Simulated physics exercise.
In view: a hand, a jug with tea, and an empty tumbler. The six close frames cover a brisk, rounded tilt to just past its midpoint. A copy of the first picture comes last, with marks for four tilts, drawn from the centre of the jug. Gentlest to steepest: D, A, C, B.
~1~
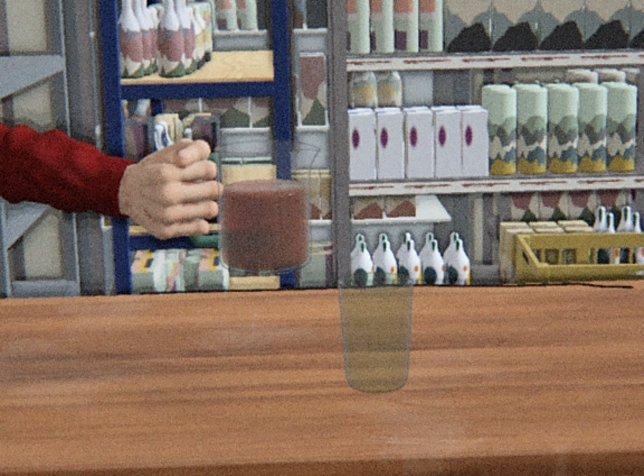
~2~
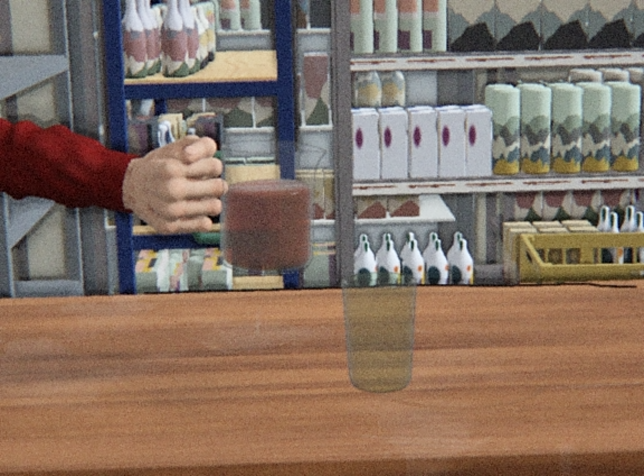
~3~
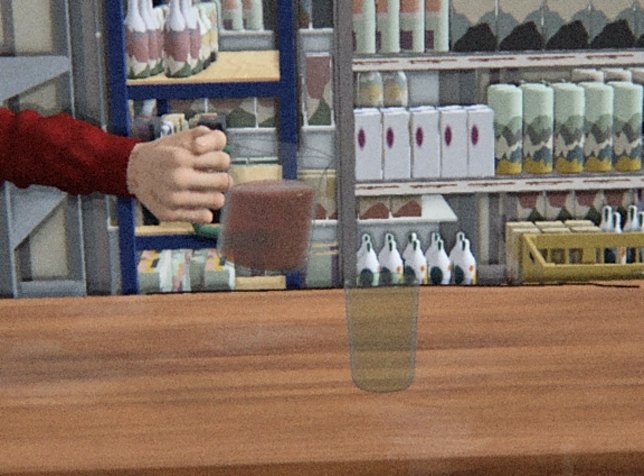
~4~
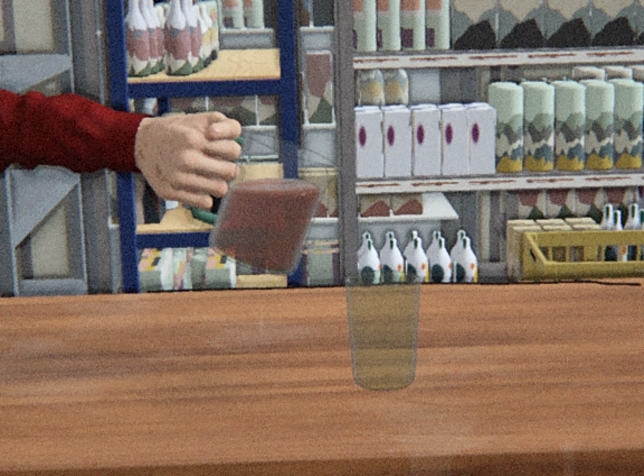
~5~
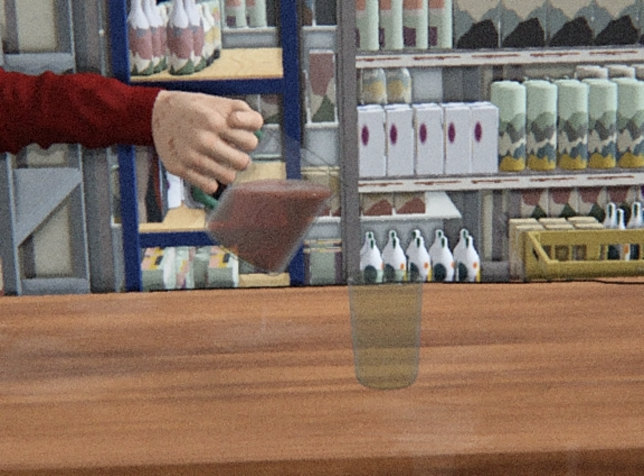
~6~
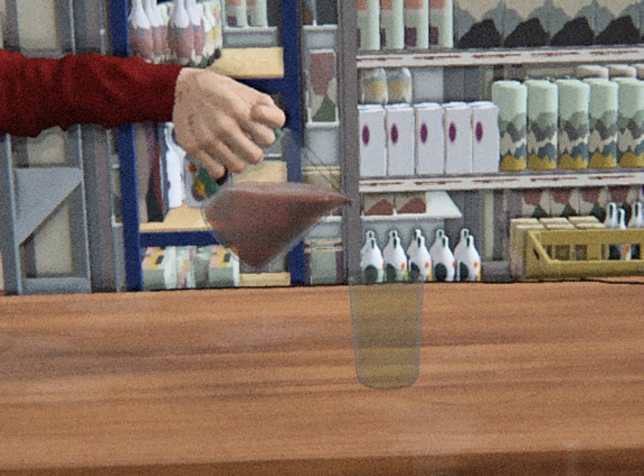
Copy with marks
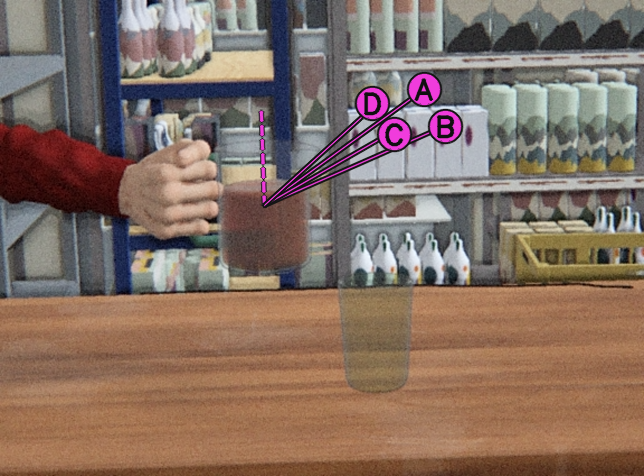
Hand in a red sleeve raising and tilting a jug of reddish-brown liquid rightward above an empty tumbler on a wooden counter.
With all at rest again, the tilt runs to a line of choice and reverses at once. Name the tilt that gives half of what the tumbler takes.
The best mark is B.
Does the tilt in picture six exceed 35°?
Yes, it does.
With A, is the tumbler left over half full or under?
Under.
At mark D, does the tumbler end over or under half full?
Under half.
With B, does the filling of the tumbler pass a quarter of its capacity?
Yes, clearly.
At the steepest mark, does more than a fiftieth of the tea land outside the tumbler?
No.
On the marked copy, A at (411, 98); B at (429, 132); C at (377, 140); D at (361, 117).
If A is chosen, the tumbler ends with about 20 % of what it can hold.
If B is chosen, the tumbler ends with about 50 % of what it can hold.
If C is chosen, the tumbler ends with about 33 % of what it can hold.
If D is chosen, the tumbler ends with about 10 % of what it can hold.
